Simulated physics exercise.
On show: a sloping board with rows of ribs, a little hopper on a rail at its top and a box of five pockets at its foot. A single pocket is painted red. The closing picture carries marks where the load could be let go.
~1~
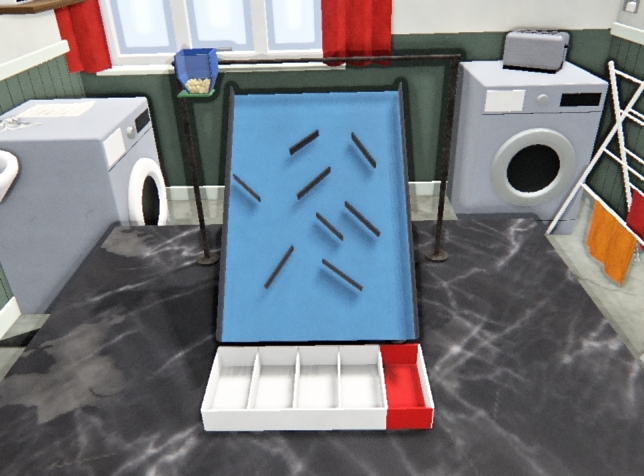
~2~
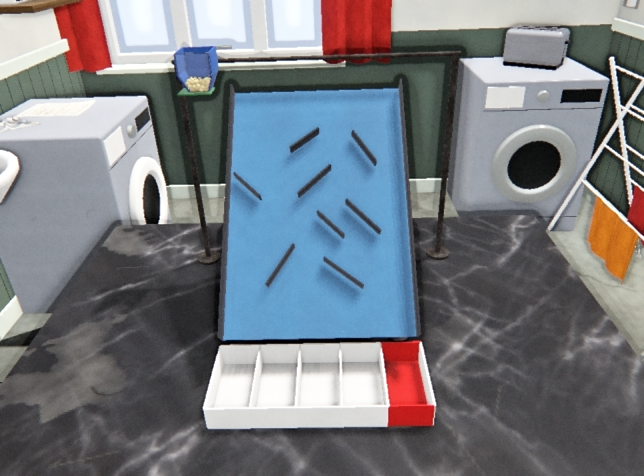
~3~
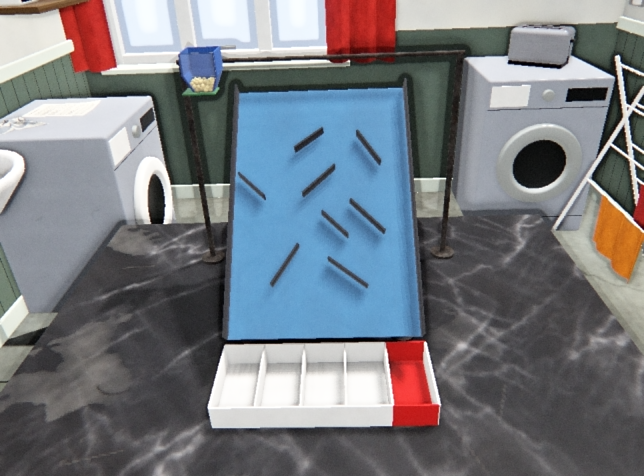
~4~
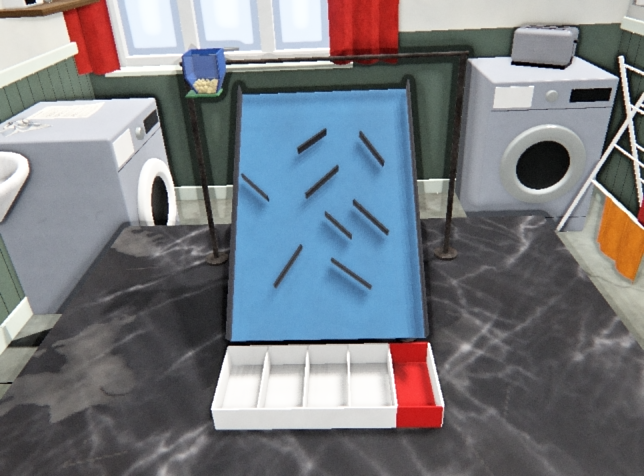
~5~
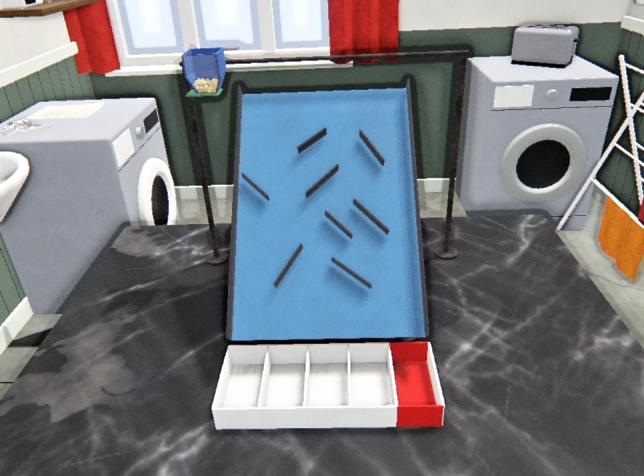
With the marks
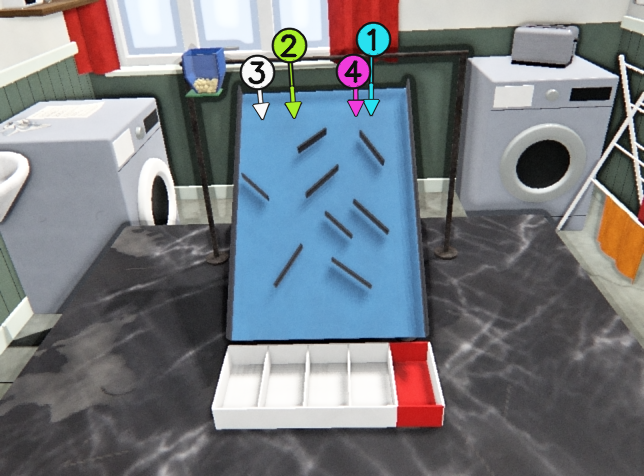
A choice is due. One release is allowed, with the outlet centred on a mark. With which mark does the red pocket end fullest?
Choose 1.
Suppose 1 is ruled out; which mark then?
It is 4.
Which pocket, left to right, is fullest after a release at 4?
The fifth from the left.
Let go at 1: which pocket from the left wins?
The fifth from the left.
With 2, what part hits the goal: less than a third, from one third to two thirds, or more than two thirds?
It is less than a third.
On the marked copy, mark 1 meets the board at (371, 109); mark 2 meets the board at (293, 112); mark 3 meets the board at (261, 113); mark 4 meets the board at (355, 110).
Choosing 1, nearly all in the red pocket.
Choosing 2, none in the red pocket, nearly all in other pockets.
Choosing 3, a stray few in the red pocket, nearly all in other pockets, a small part held on the board, a stray few outside the box.
Choosing 4, most in the red pocket, about a quarter in other pockets.
